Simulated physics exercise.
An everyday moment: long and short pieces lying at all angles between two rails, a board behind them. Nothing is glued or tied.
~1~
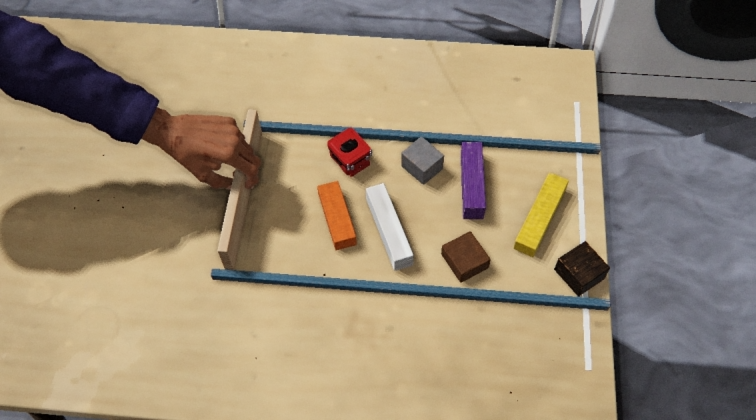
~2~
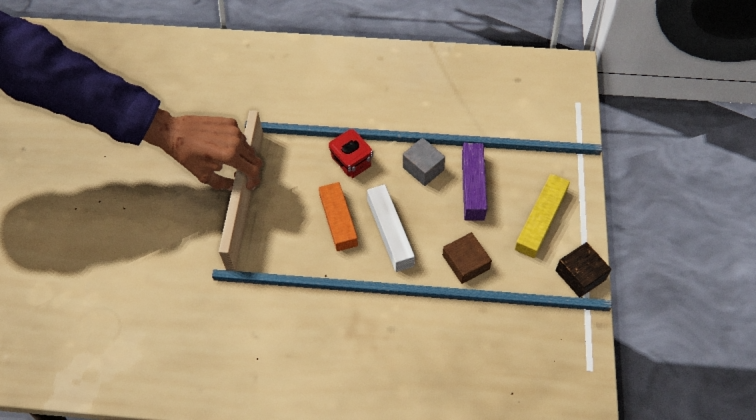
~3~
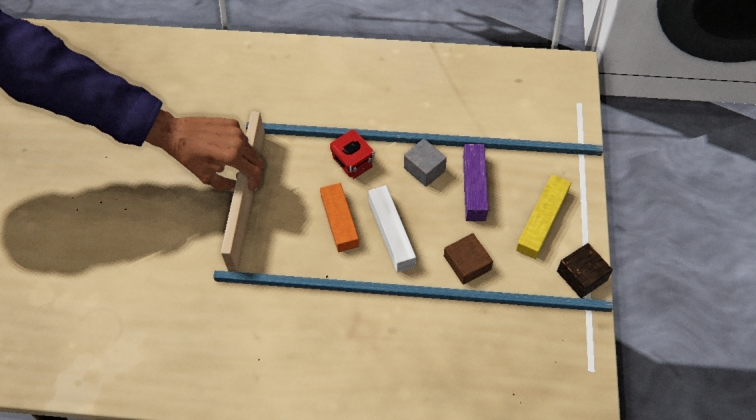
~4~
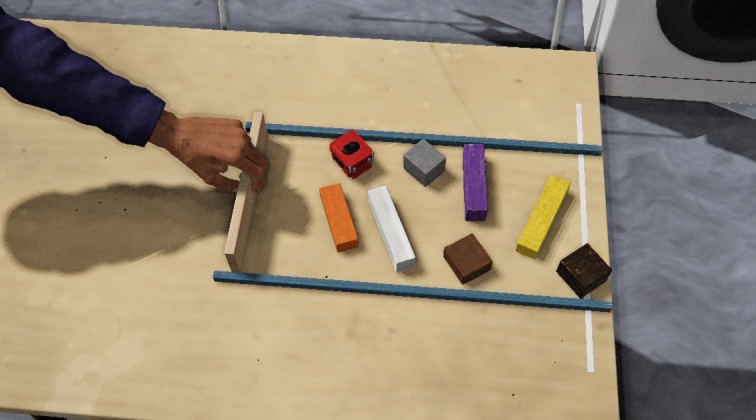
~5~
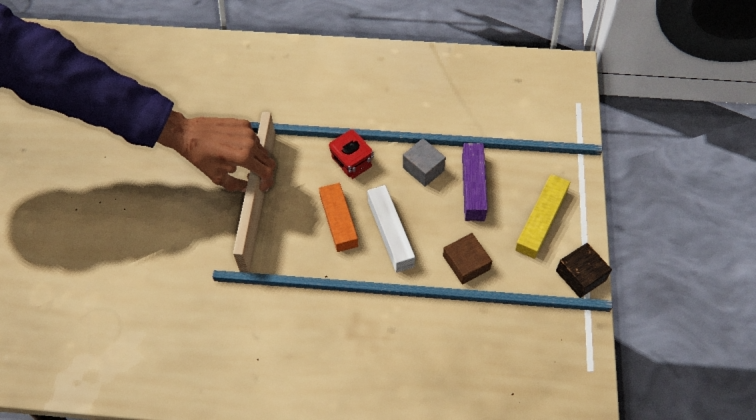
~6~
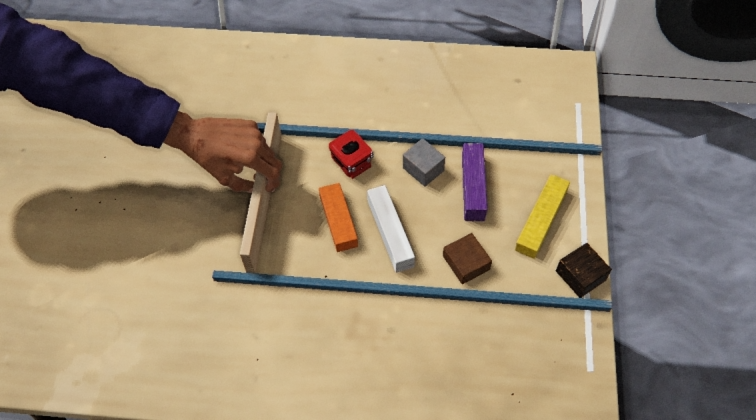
The clip opens on a hand holding an upright board at the left end of two blue rails, with eight colored blocks and bars scattered between them. The board stays nearly still at first, then the hand slides it slightly right, without touching the pieces, which remain in place.
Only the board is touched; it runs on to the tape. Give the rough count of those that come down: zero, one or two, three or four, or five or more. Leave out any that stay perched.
As it turns out, the number that fall off is five or more.
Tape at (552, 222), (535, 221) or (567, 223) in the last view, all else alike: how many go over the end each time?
The counts: 4, 2 and 5.
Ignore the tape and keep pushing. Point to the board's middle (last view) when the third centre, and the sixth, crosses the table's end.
At (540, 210) for the third, at (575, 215) for the sixth.
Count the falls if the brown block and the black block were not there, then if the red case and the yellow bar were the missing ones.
First 4, then 4.
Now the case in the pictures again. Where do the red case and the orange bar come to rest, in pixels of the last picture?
Near (600, 183) and (597, 237).
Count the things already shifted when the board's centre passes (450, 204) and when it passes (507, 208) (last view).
6 and 8.
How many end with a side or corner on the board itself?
That makes 2.
Soon after, none off yet; black block at rest near (583, 270); yellow bar at rest near (543, 216); purple bar at rest near (474, 182).
Then, none off yet; black block moving near (589, 271); yellow bar moved a little near (564, 218); purple bar moved about its own width near (553, 193).
At rest, the number that fall off is five or more; fallen, white stick, grey block, brown block, purple bar, yellow bar and black block.
